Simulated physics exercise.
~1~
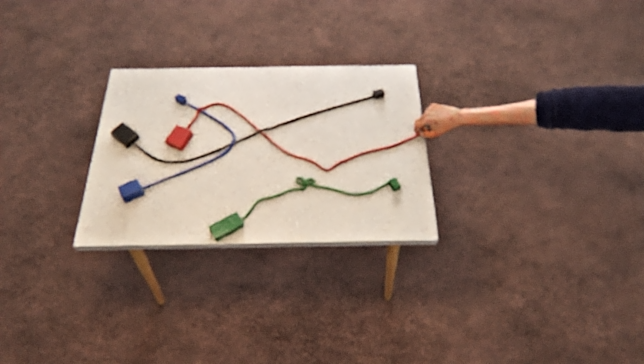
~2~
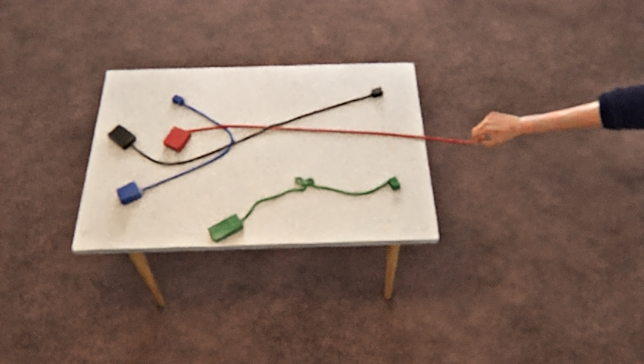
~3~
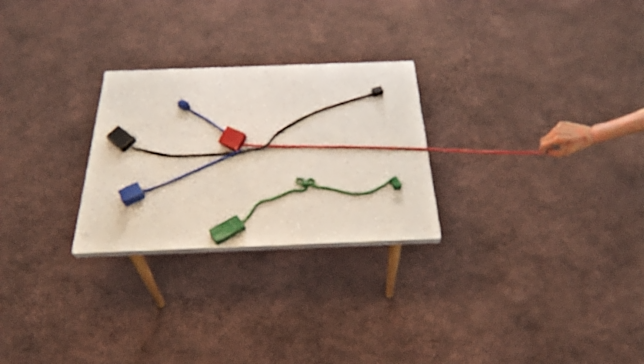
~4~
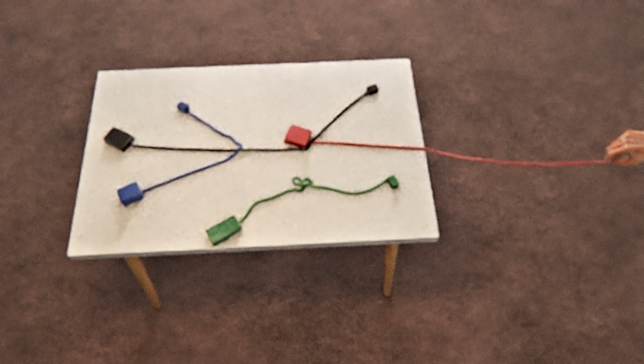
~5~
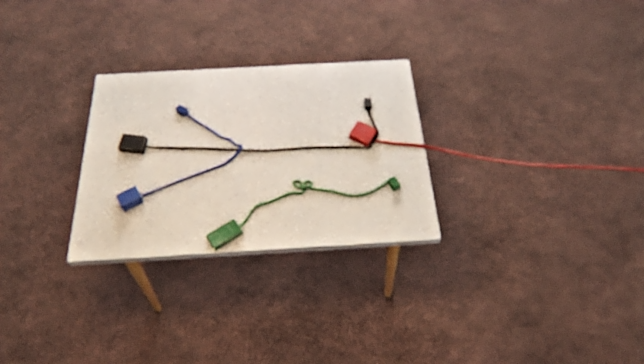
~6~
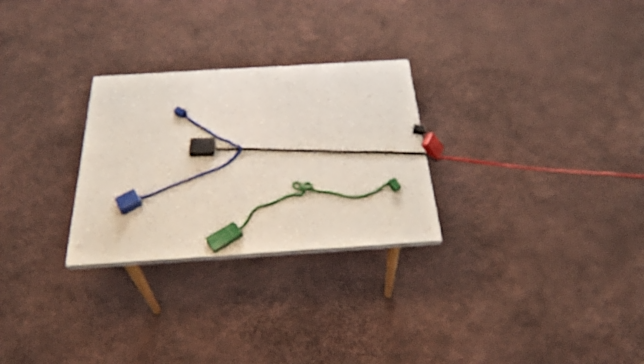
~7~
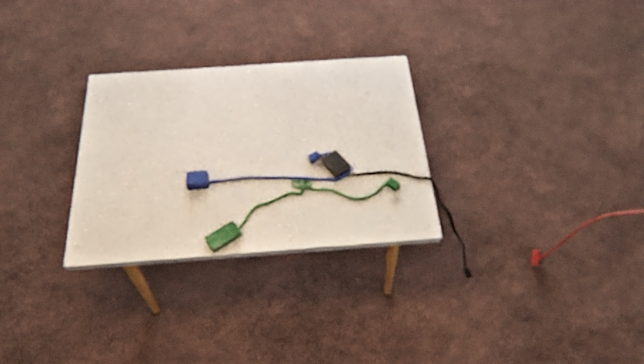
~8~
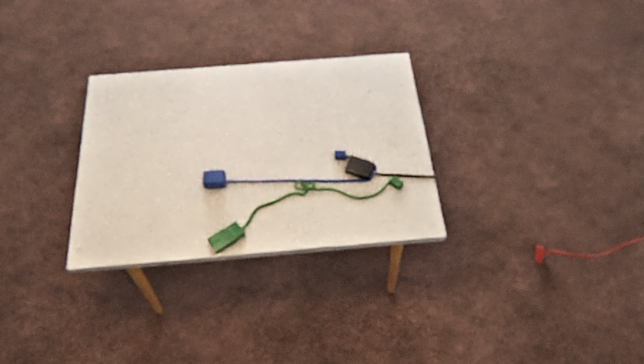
A hand at the right draws a red lead off a white table, seen from above on a brown carpet, where black, blue and green leads with block-shaped chargers also lie. The red lead straightens and its charger slides right, catching the black lead and bending it. As the hand leaves view, the black charger follows, and the red one goes over the right edge. The black lead's plug end drops over too, while the blue lead is dragged right. Finally, the red charger is off the table, the black and blue chargers remain on top, and the green lead has stayed put.
